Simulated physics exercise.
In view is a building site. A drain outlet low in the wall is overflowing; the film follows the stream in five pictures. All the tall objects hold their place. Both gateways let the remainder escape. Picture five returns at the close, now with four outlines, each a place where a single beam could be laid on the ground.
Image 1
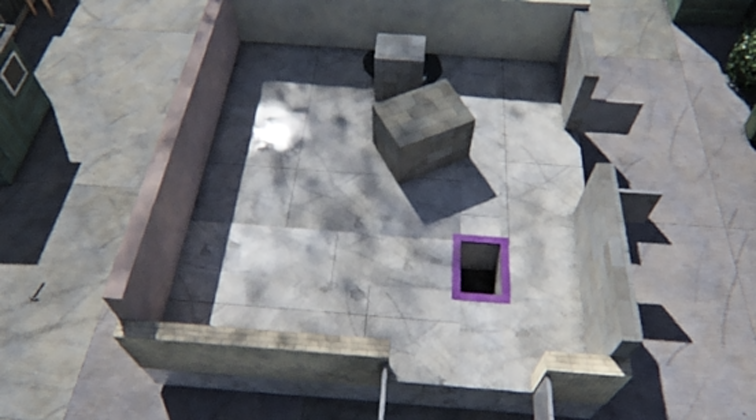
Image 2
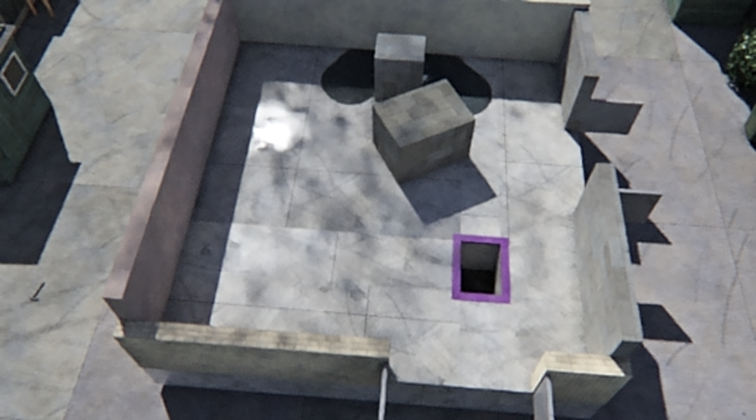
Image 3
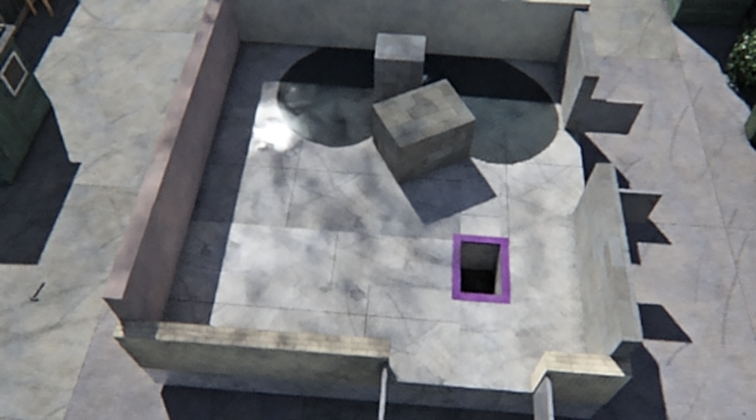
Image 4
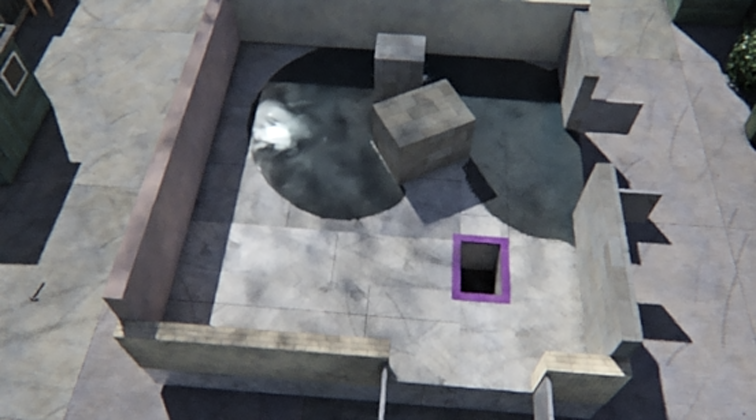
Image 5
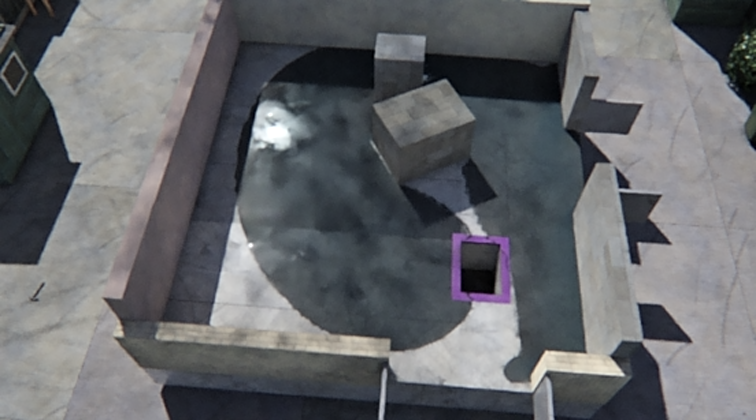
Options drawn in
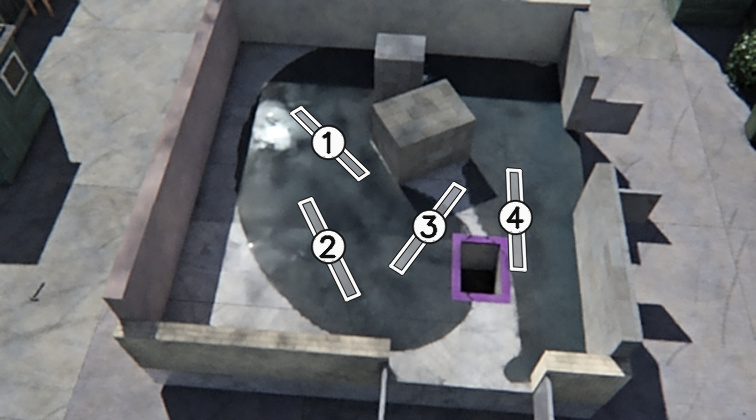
Dark water emerges around a small block near the back wall of a walled concrete yard, spreads to both sides, then advances past a larger block and covers most of the floor, curving around the purple-edged pit.
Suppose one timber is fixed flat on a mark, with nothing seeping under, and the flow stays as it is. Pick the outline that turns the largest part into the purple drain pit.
Choose 4.
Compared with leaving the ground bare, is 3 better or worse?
Spot 3 is worse.
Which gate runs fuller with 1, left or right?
The left one.
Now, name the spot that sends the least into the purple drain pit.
Here it is spot 3.
In white, 1 from (296, 110) to (363, 176); 2 from (305, 201) to (352, 297); 3 from (396, 269) to (459, 186); 4 from (518, 269) to (513, 170).
With 1, about 9 % of the stream goes into the purple drain pit, about 91 % out by the gates.
With 2, about 9 % of the stream goes into the purple drain pit, about 91 % out by the gates.
With 3, about 2 % of the stream goes into the purple drain pit, about 98 % out by the gates.
With 4, about 14 % of the stream goes into the purple drain pit, about 86 % out by the gates.
